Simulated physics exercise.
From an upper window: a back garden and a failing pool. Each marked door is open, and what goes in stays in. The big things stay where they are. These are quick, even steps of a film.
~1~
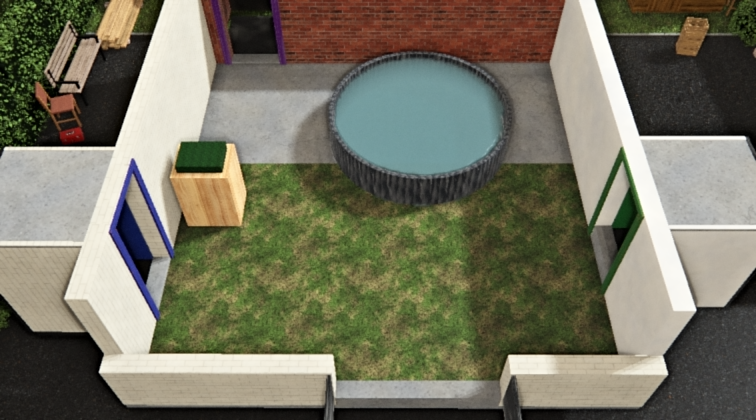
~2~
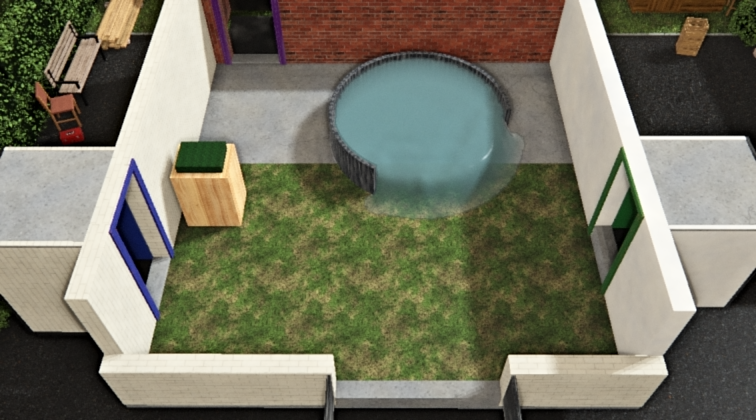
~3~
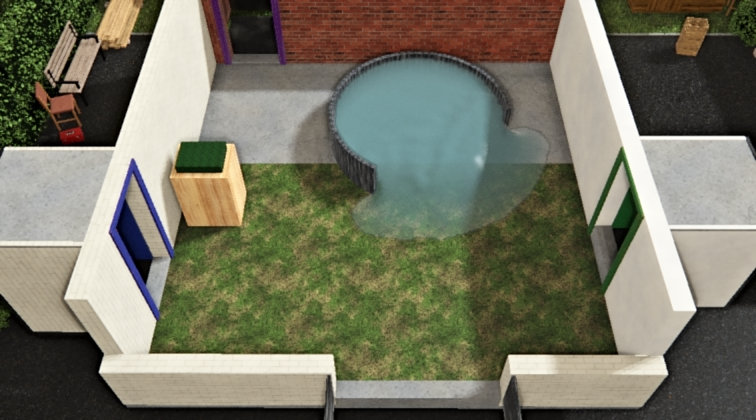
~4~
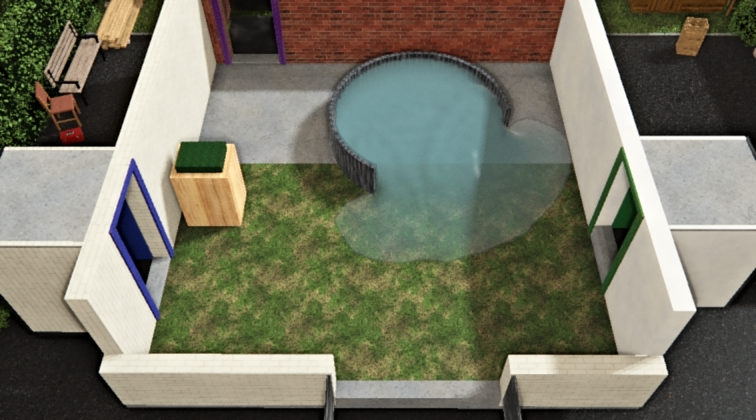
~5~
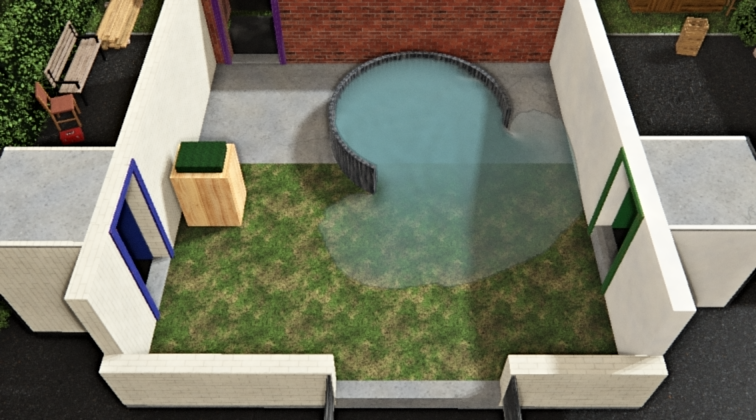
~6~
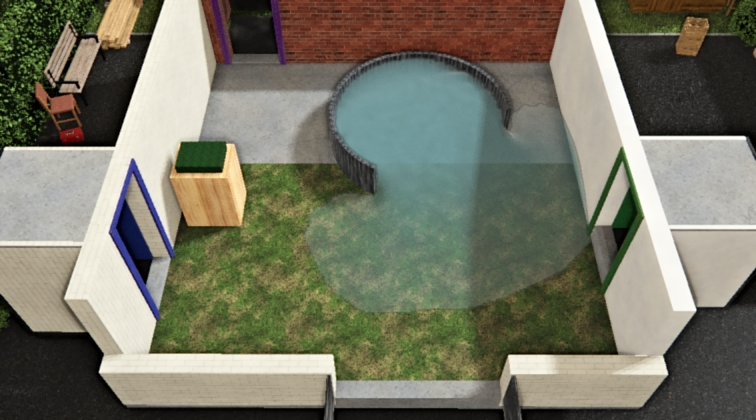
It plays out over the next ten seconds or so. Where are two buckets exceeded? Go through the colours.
In the end: The blue door floods; the purple door holds within the limit; the green door holds within the limit.
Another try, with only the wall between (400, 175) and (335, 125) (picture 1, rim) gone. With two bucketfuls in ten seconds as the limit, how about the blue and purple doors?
The blue one passes that mark; the purple one is over.
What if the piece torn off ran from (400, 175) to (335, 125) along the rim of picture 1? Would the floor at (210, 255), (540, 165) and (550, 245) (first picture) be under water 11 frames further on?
As listed: Flooded, clear, no water.
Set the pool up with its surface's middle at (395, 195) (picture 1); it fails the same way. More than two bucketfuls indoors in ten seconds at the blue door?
In short: The blue door keeps below it.
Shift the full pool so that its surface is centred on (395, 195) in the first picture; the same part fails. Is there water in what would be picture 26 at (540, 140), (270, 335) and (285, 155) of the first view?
One after the other: Wet, covered, no water.
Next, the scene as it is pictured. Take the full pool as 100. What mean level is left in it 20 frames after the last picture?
About 26 per cent.
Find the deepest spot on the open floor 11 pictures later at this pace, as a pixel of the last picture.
Near (563, 380).
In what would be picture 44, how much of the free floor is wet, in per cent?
About 80 per cent.
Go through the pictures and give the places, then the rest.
In the first picture, still water in the pool at (420, 113).
In the second picture, the front is at (513, 135), out from the gap at (467, 185).
In the third picture, the front is at (542, 140), out from the gap at (466, 187).
In the fourth picture, the front is at (555, 132), out from the gap at (466, 188).
In the fifth picture, water pours out at (466, 188) and has run to (564, 124).
In the sixth picture, the front is at (335, 284), out from the gap at (466, 188).
A moment on, water covers 40 % of the floor; the blue door not reached, the purple door not reached, the green door wet at the sill, nothing in.
Next, water covers 55 % of the floor; the blue door not reached, the purple door not reached, the green door wet at the sill, nothing in.
Then, water covers 65 % of the floor; the blue door not reached, the purple door not reached, the green door wet at the sill, nothing in.
Later, water covers 80 % of the floor; the blue door wet at the sill, nothing in, the purple door wet at the sill, nothing in, the green door wet at the sill, nothing in.
In the end, water covers 100 % of the floor; the blue door over two buckets in, the purple door wet at the sill, nothing in, the green door wet at the sill, nothing in.
